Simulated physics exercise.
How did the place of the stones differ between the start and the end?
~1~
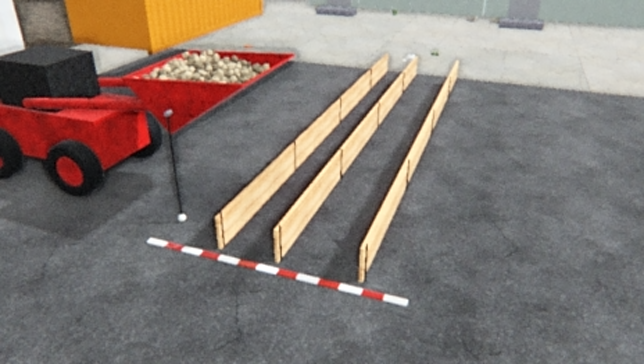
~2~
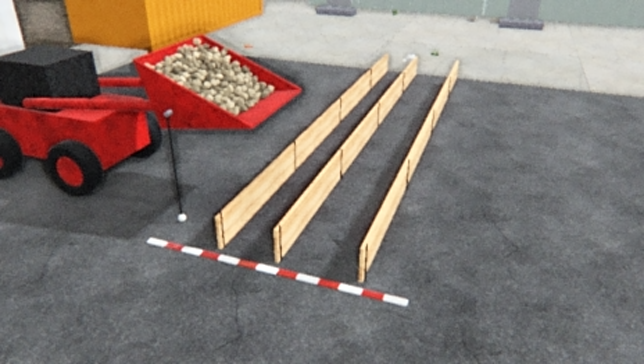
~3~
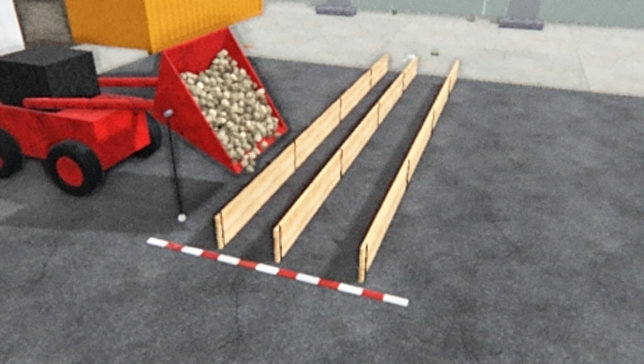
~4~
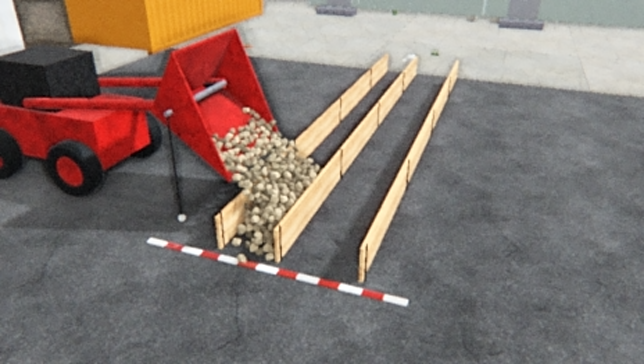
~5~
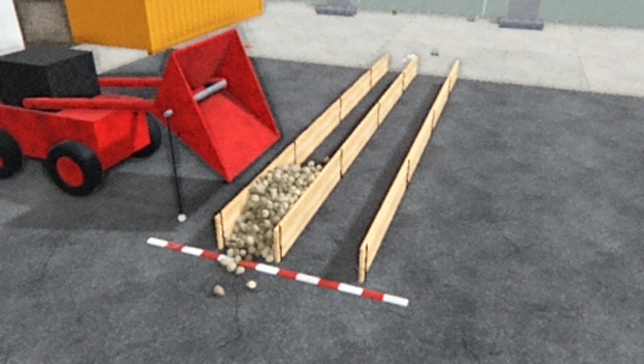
At the start the stones lay in the loader's red bucket, and by the end they were lower and further right, mostly heaped on the ground between the left and middle boards, with a few lying just outside the front opening.
